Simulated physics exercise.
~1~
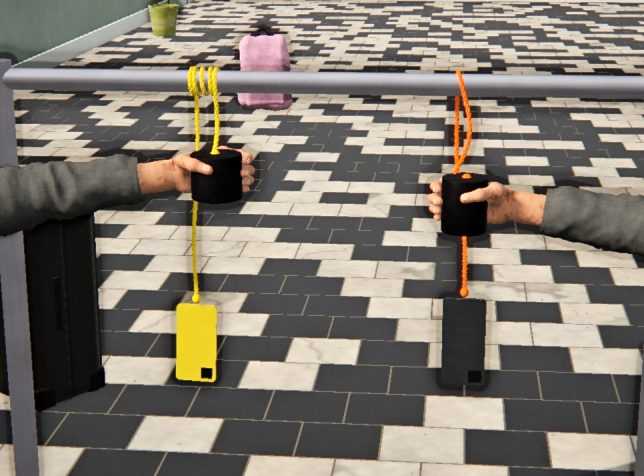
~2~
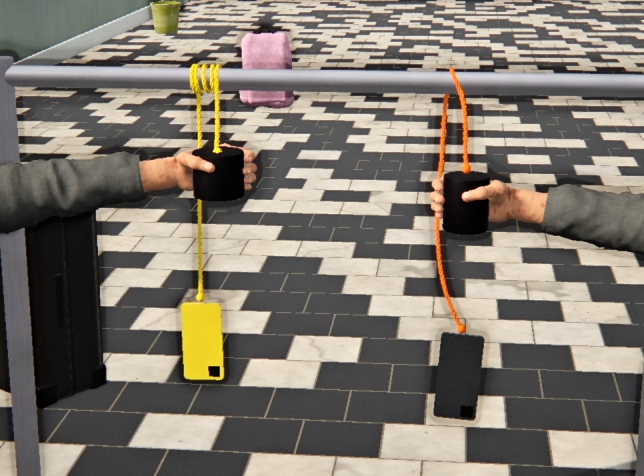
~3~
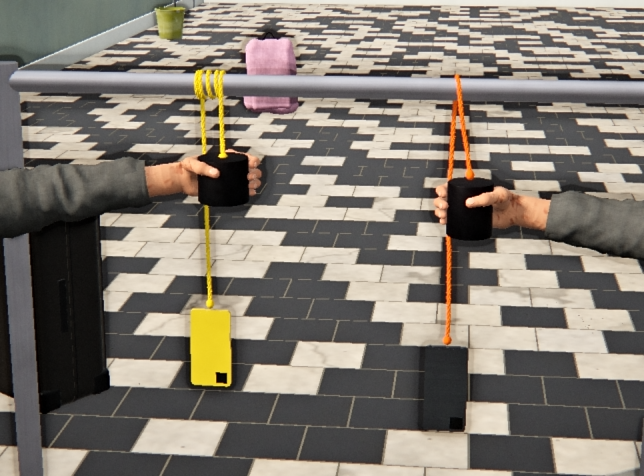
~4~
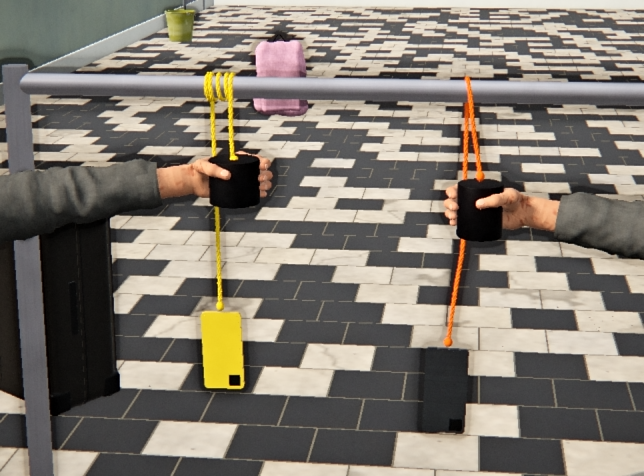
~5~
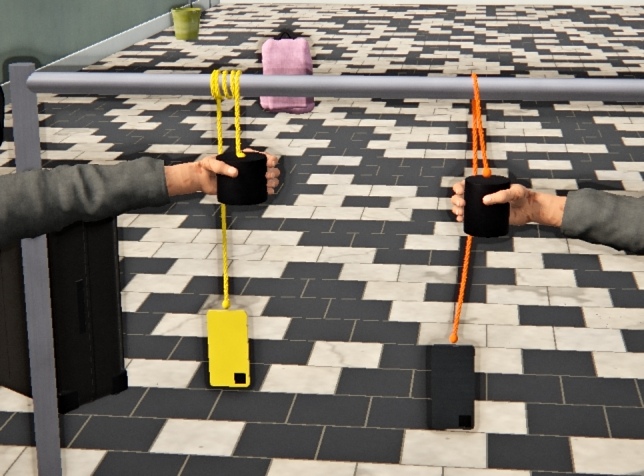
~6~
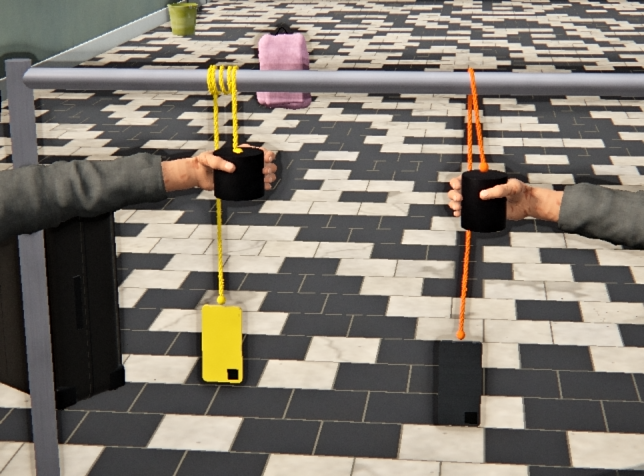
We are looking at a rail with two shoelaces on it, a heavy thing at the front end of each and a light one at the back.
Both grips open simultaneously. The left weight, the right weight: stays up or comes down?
In the end the left weight stays suspended; the right weight falls away.
Then, 0.34 s past the final frame, left weight still up near (237, 184); right weight dropping near (475, 331).
Then, 0.70 s past the final frame, left weight still up near (237, 183); right weight on the floor.
When it is over, left weight still up near (235, 184); right weight on the floor. The left weight is held and the right weight pulls its rope through.
